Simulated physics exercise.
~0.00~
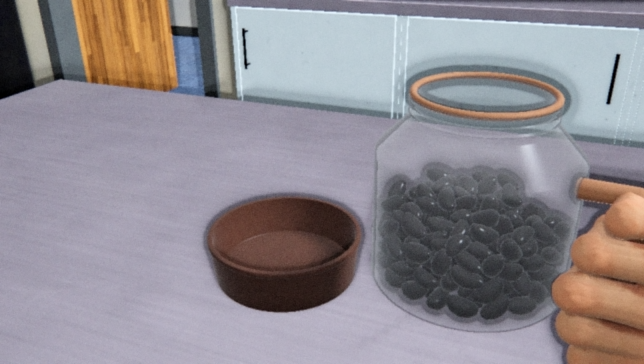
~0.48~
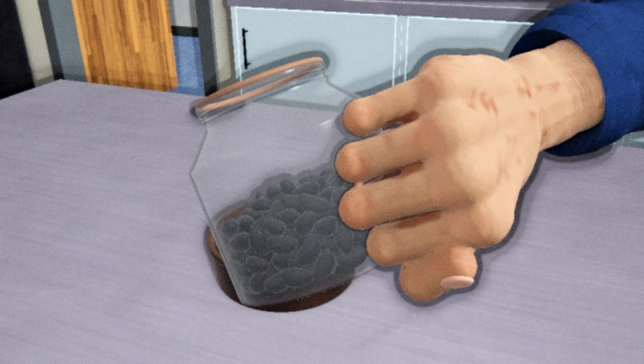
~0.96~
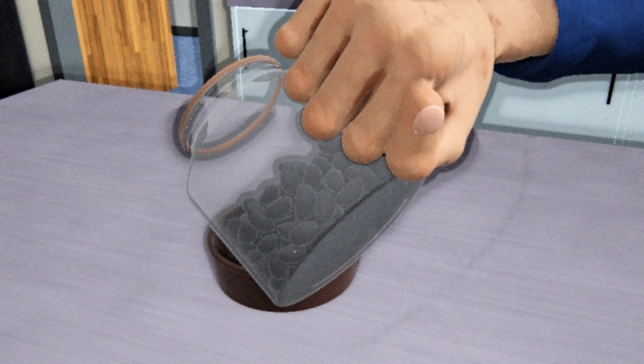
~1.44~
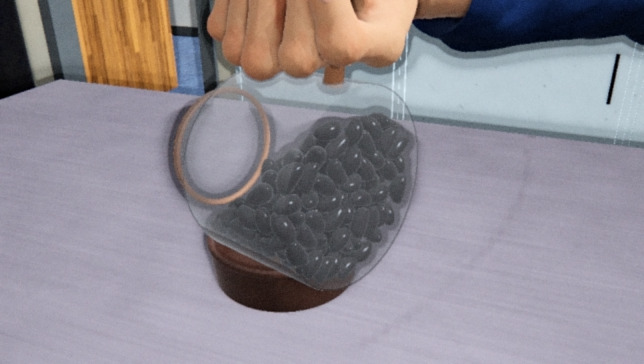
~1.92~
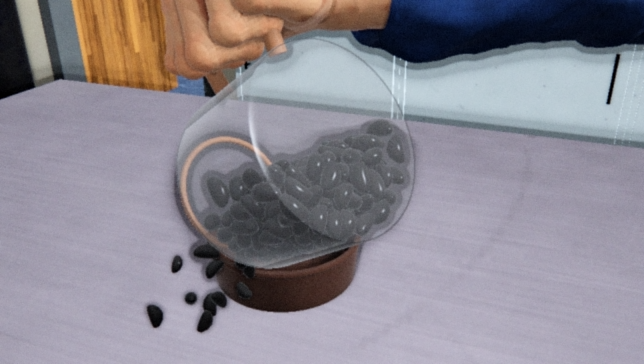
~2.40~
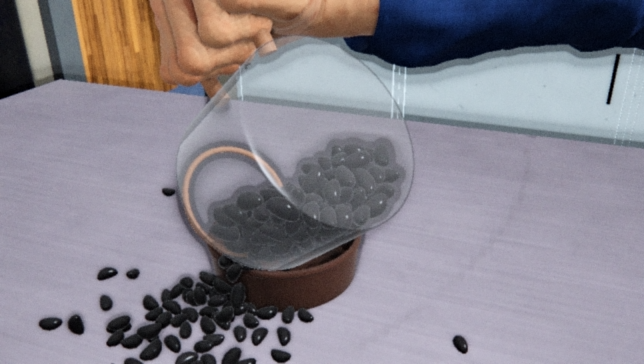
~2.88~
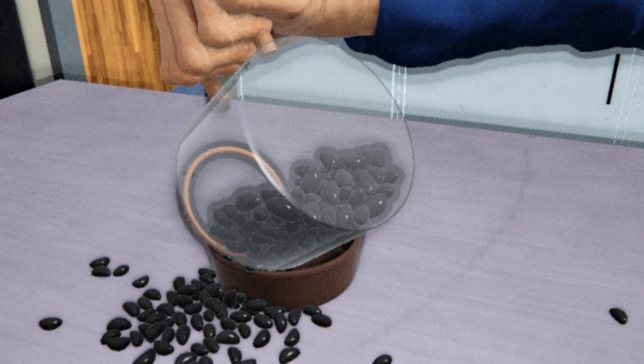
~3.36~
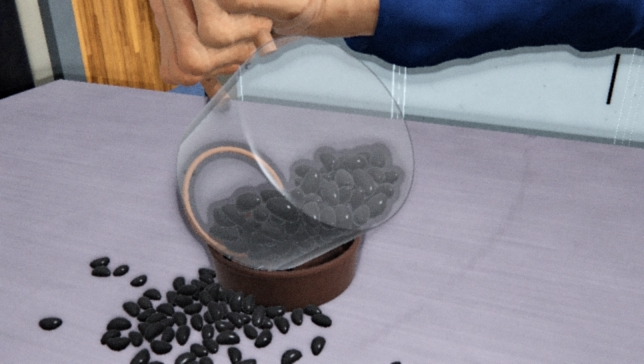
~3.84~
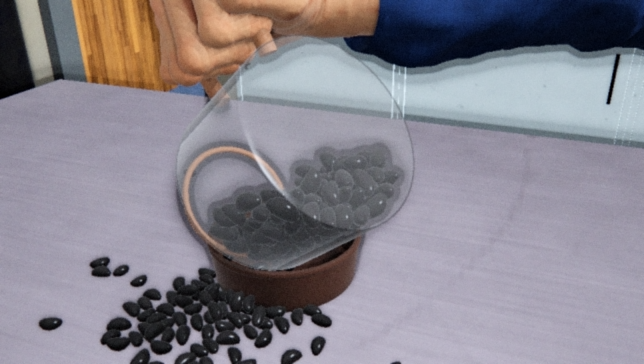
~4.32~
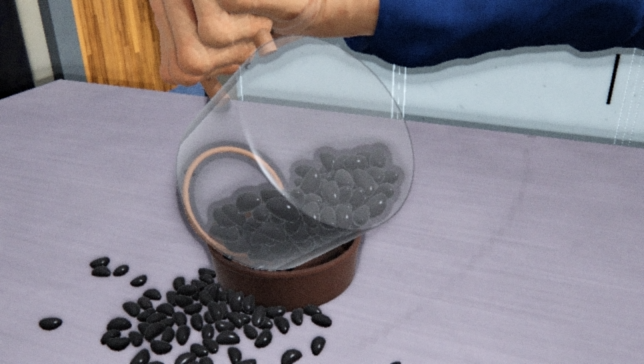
In the video, a hand lifts a glass jar of black beans over a small brown dish and tips it to the left until beans spill onto the table, where many lie scattered as the tilted jar stays still, partly full.
